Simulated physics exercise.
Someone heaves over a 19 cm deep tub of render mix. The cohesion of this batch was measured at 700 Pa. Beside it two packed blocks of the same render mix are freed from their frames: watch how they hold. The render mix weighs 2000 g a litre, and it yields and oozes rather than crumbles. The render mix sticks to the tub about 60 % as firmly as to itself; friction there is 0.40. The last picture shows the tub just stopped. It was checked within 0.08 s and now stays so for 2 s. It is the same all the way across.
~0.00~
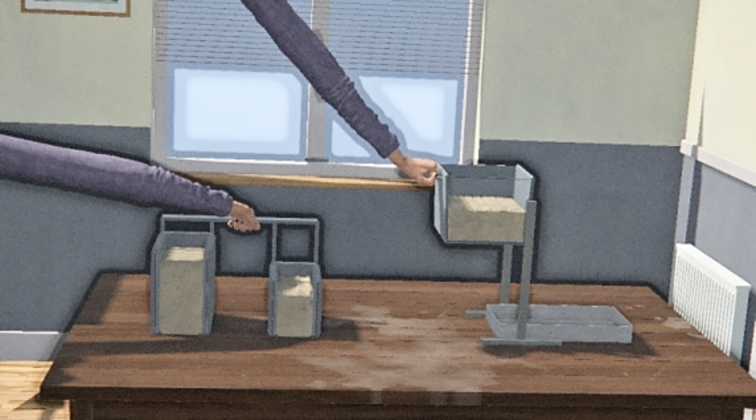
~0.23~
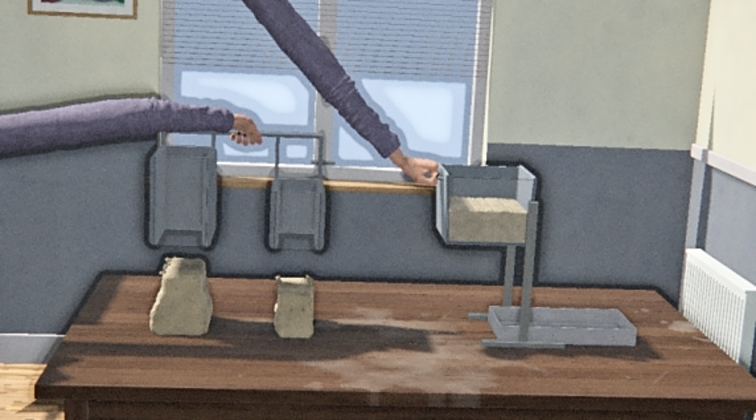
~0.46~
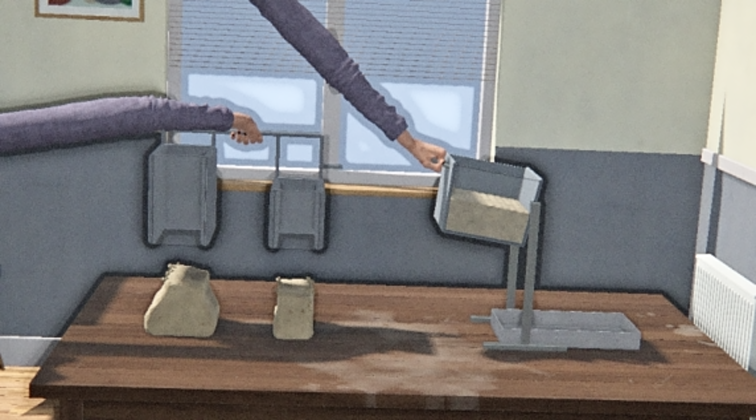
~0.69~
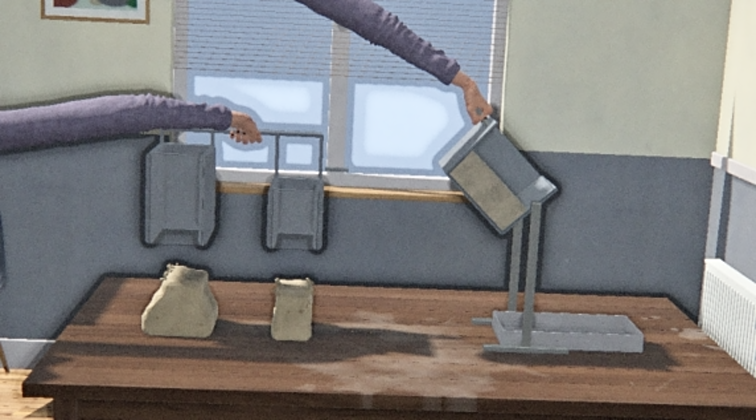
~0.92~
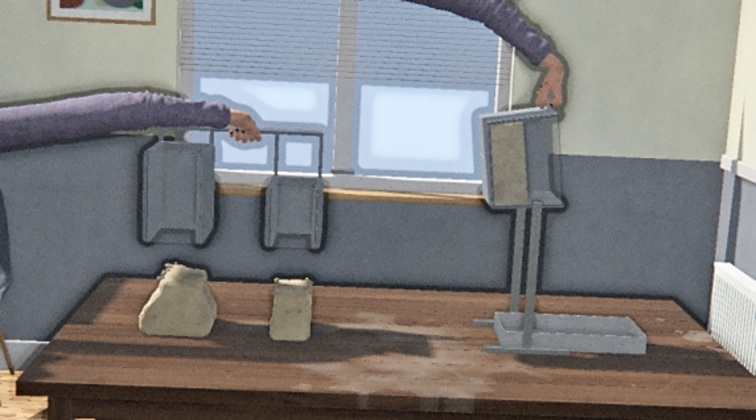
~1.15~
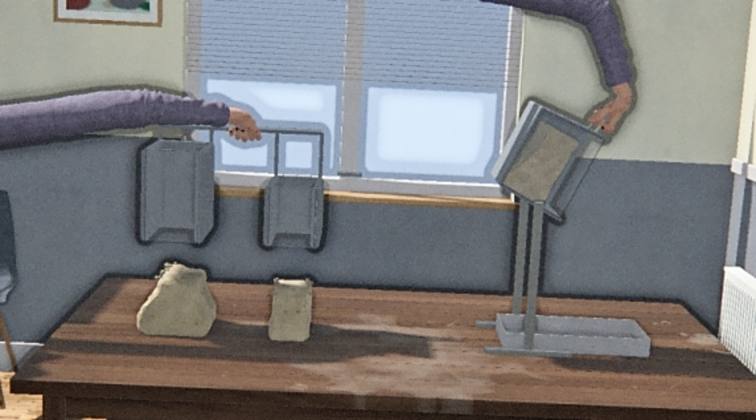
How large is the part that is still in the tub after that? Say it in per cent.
It comes to some 0 %.
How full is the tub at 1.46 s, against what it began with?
Near 20 %.
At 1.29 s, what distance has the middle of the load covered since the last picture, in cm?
About 11 cm.
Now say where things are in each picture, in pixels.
In the first picture, handle-side rim at (449, 176), tilt 0 degrees; crest of the render mix at (501, 211); block heights 21 cm, 13 cm (left to right).
In the second picture, handle-side rim at (450, 176), tilt 0 degrees; crest of the render mix at (503, 211); block heights 18 cm, 13 cm (left to right).
In the third picture, handle-side rim at (457, 164), tilt 9 degrees; crest of the render mix at (455, 199); block heights 16 cm, 13 cm (left to right).
In the fourth picture, handle-side rim at (498, 125), tilt 45 degrees; crest of the render mix at (473, 153); block heights 16 cm, 13 cm (left to right).
In the fifth picture, handle-side rim at (559, 117), tilt 83 degrees; crest of the render mix at (520, 123); block heights 16 cm, 13 cm (left to right).
In the sixth picture, handle-side rim at (605, 141), tilt 115 degrees; crest of the render mix at (551, 129); block heights 16 cm, 13 cm (left to right).
After 1.29 s, the tub is at 115 degrees and holds 60 %.
After 1.46 s, the tub is at 115 degrees and holds 20 %.
After 1.63 s, the tub is at 115 degrees and holds 0 %.
After 1.80 s, the tub is at 115 degrees and holds 0 %.
After 3.15 s, the tub is at 115 degrees and holds 0 %.
